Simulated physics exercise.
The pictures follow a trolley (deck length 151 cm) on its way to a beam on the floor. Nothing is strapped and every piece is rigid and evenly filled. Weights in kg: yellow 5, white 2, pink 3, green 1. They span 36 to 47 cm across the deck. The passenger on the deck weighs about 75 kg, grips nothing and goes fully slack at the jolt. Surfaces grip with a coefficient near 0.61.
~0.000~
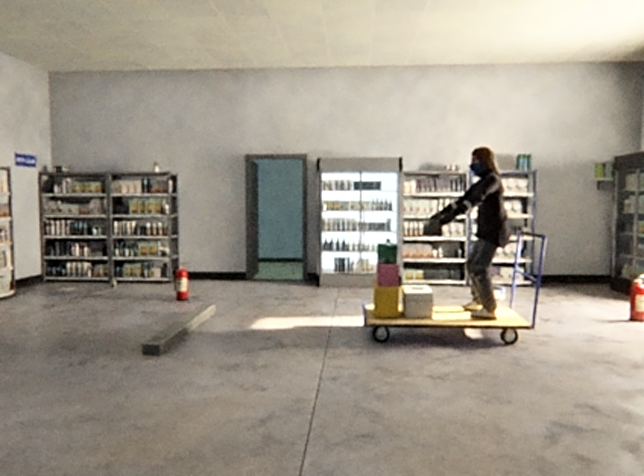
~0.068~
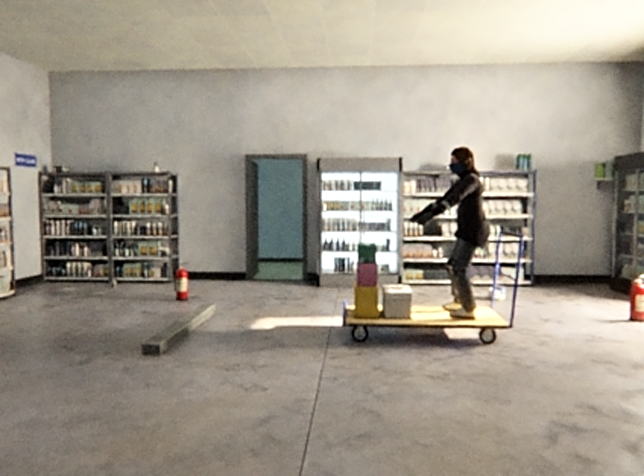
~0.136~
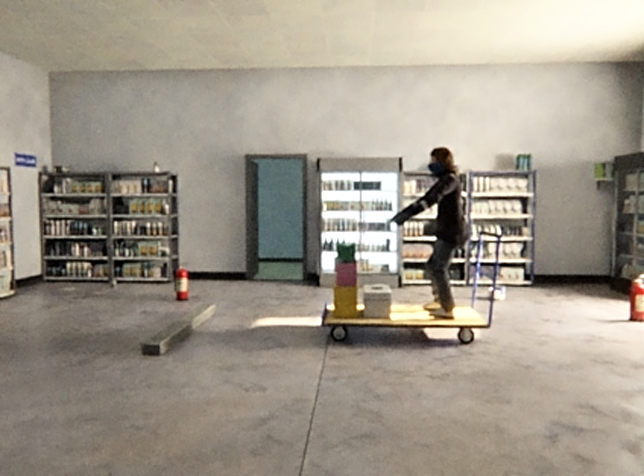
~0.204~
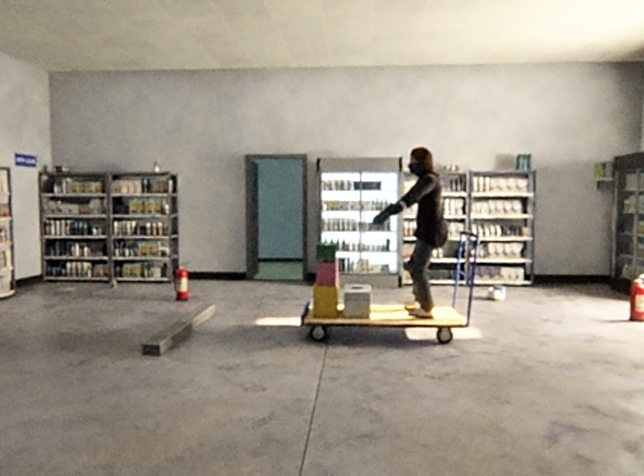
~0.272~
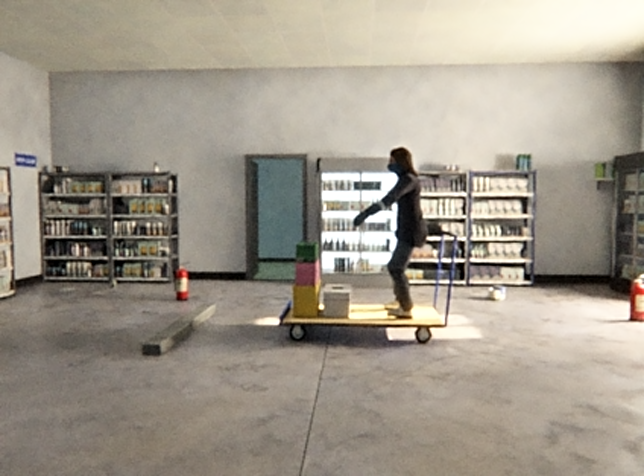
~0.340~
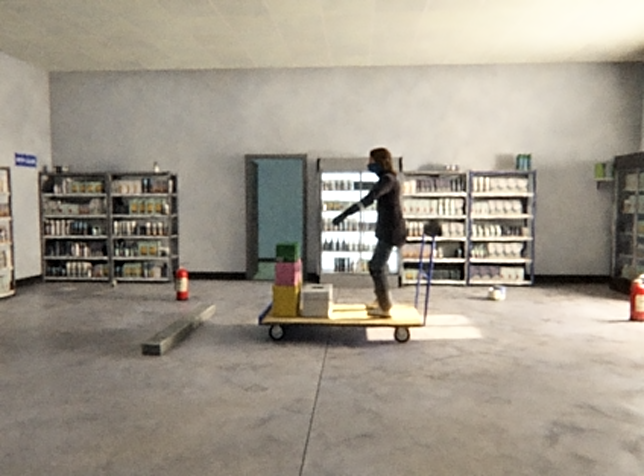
A flatbed trolley with a yellow deck rolls steadily leftward across the grey concrete floor of a storeroom, seen side-on from a fixed camera. On it a long-haired, dark-clothed figure in a face covering stands with arms stretched forward, behind a pale box and a stack of yellow, pink and green containers. Stocked shelves, a lit cabinet and a teal doorway line the back wall, while a beam and red extinguisher stay still at left.
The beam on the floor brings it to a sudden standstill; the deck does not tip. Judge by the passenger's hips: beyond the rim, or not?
The passenger's hips go over the front rim at this speed.
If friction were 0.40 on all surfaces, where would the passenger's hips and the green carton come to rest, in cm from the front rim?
In that case hips 10 past, green 220 past.
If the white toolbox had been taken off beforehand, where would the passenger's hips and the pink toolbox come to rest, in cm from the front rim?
In that case hips 80 past, pink 150 past.
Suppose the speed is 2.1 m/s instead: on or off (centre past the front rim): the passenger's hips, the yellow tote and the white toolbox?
Then hips on, yellow on, white on.
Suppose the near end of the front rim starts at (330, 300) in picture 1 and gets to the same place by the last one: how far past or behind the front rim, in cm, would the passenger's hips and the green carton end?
In that case hips 60 behind, green 100 past.
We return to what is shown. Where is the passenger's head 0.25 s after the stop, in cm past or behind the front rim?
About 40 cm behind the rim.
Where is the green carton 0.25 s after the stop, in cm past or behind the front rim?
Some 60 cm past it.
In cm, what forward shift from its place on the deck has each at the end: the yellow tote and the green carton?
About: Yellow 5, green 190.
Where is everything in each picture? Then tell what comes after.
In the first frame, hips (493, 230), yellow tote (386, 299), rim corner (365, 323); 0 cm covered, 184 to go.
In the second frame, hips (472, 230), yellow tote (366, 299), rim corner (344, 323); 20 cm covered, 164 to go.
In the third frame, hips (452, 230), yellow tote (346, 298), rim corner (322, 322); 40 cm covered, 144 to go.
In the fourth frame, hips (432, 230), yellow tote (326, 298), rim corner (301, 322); 60 cm covered, 124 to go.
In the fifth frame, hips (411, 230), yellow tote (307, 298), rim corner (280, 322); 79 cm covered, 104 to go.
In the sixth frame, hips (391, 230), yellow tote (287, 298), rim corner (260, 321); 99 cm covered, 84 to go. Speed about 2.9 m/s.
Impact comes at 0.63 s.
After 1.18 s the passenger's hips are 22 cm behind the rim, near (204, 271) in the last picture's view.
After 1.63 s the passenger's hips are 9 cm past the rim, near (175, 267) in the last picture's view.
When all is still (4.6 s), past the rim, pink toolbox, green carton and the passenger's hips; behind it, yellow tote and white toolbox.
